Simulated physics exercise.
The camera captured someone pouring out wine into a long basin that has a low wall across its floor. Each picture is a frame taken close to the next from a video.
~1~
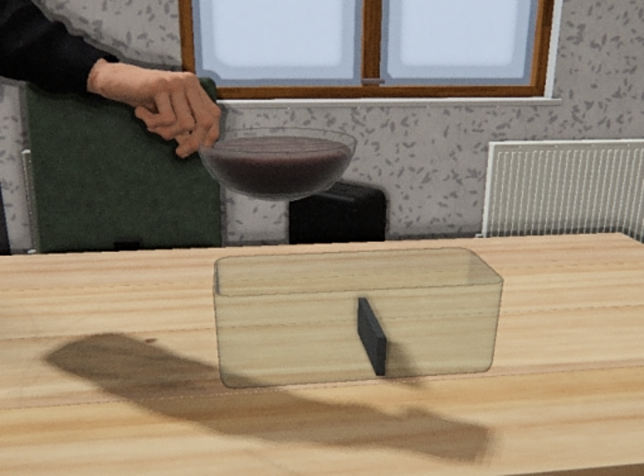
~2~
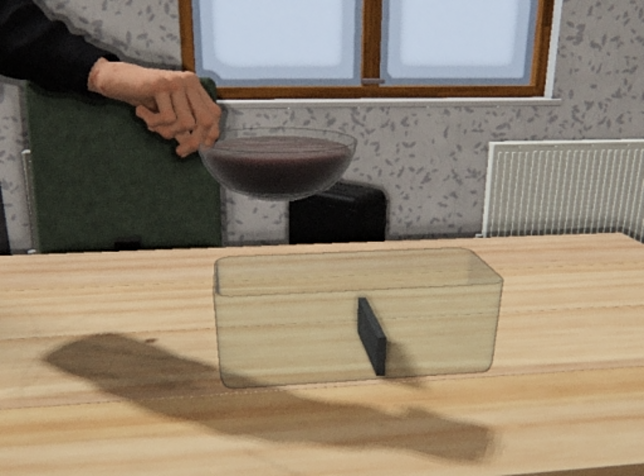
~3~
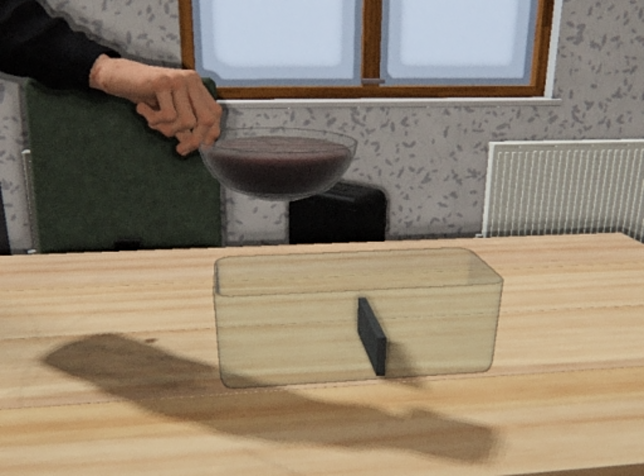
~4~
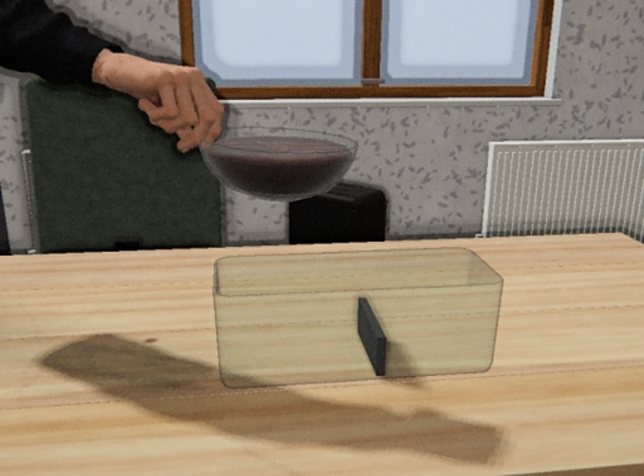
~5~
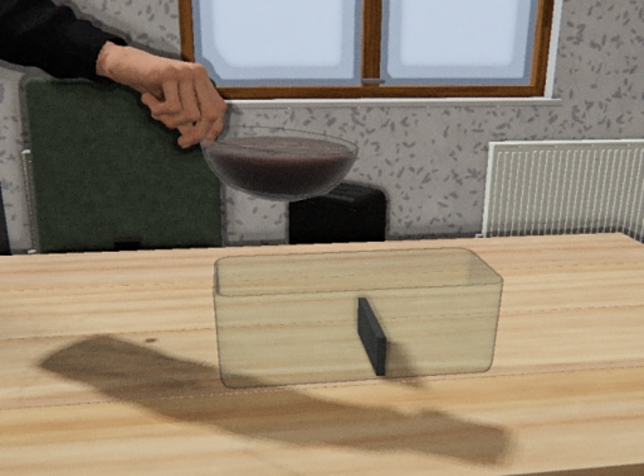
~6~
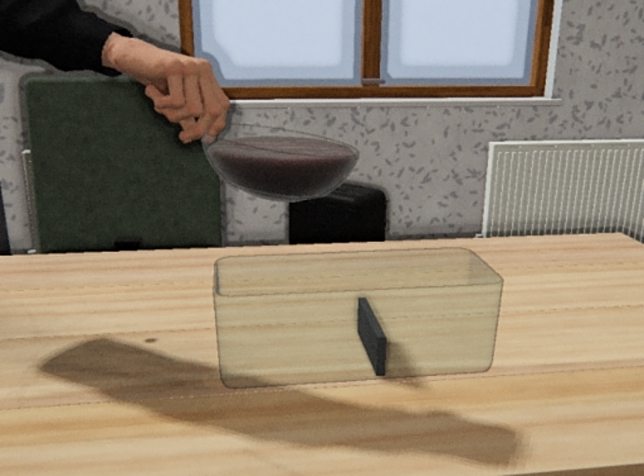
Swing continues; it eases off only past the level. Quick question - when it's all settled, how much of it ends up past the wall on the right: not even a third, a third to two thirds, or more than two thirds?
Top band.
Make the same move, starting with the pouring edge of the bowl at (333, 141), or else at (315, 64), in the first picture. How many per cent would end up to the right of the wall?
Try one: 65 %; try two: 60 %.
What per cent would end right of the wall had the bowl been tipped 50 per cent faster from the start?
About 70 per cent.
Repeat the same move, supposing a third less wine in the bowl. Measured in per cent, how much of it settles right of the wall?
That share would be some 75 parts in a hundred.
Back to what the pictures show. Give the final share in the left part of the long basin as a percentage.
Near 20 in a hundred.
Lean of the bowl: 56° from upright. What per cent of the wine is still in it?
It comes to 35 per cent or so.
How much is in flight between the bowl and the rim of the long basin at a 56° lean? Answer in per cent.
35 %.
A moment on, the bowl is tipped part way and 36 per cent is still to pour, 2 is left of the wall and 28 right of it.
Next, the bowl is tipped on its side and 1 per cent is still to pour, 15 is left of the wall and 78 right of it.
Then the bowl is tipped right over and 0 per cent is still to pour, 19 is left of the wall and 77 right of it.
Later the bowl is tipped right over and 0 per cent is still to pour, 19 is left of the wall and 77 right of it.
At rest 19 per cent lies left of the wall, 77 right of it and 4 outside.
